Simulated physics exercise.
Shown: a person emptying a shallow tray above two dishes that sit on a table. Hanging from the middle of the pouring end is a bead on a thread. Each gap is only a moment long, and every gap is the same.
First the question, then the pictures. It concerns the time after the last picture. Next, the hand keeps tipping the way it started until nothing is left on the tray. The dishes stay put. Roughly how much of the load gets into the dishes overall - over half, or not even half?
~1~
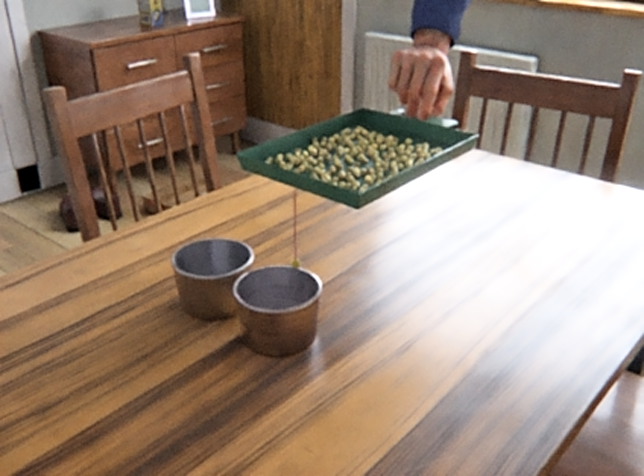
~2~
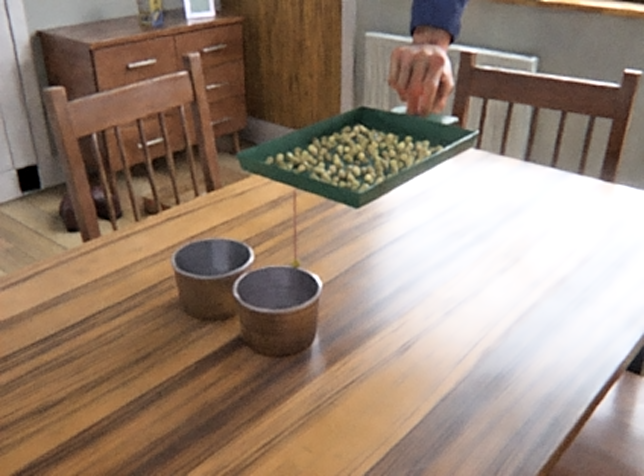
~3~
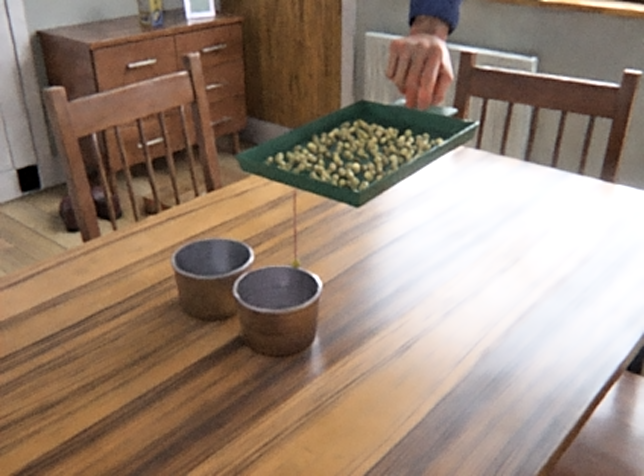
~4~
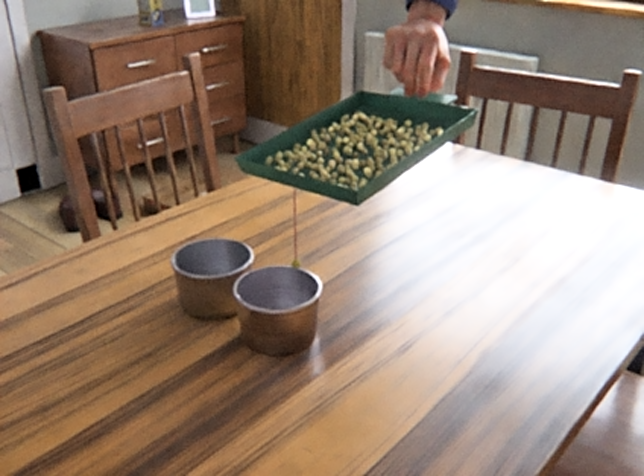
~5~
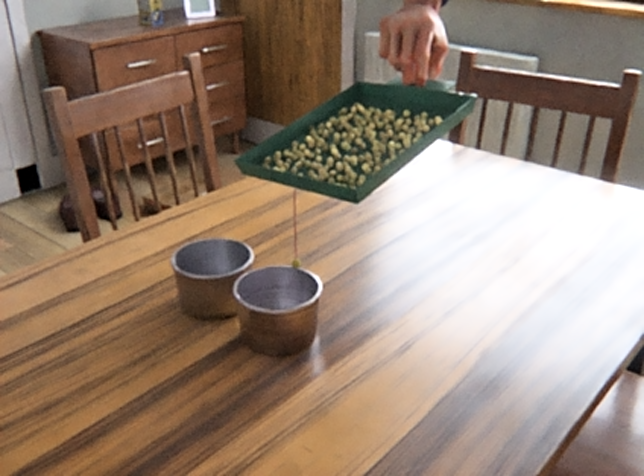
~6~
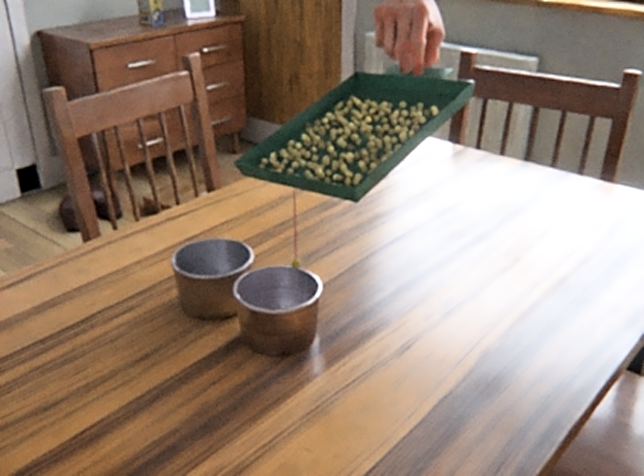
Looks like the dishes end up with the bulk of it in the end.
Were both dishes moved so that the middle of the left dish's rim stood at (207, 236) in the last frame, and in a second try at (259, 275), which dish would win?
Try 1: The dish to the right; try 2: The dish to the left.
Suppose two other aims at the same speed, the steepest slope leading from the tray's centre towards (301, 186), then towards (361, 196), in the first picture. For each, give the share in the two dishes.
The share is 50 per cent in the first and 0 per cent in the second.
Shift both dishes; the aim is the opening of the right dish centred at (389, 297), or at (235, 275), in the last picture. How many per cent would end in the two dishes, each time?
First position: Some 0 %; second position: Some 80 %.
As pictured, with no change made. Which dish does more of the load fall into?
It's the leftmost dish that ends with more.
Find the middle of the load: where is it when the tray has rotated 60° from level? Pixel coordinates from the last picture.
In the last view, the load is centred close to (279, 160).
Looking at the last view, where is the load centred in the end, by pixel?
Close to (220, 298) in the last picture.
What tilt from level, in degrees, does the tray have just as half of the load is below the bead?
Around 95°, give or take.
Soon after the last picture, tray tipped steeply; nearly all on the tray; a stray few in the air.
A little later, tray tipped right over; about a quarter on the tray; a small part in the right dish; about a third in the left dish; a small part outside both; about a quarter in the air.
Later still, tray tipped past a quarter turn; about a quarter in the right dish; about two thirds in the left dish; a small part outside both.
At rest, tray tipped past a quarter turn; about a quarter in the right dish; about two thirds in the left dish; a small part outside both.
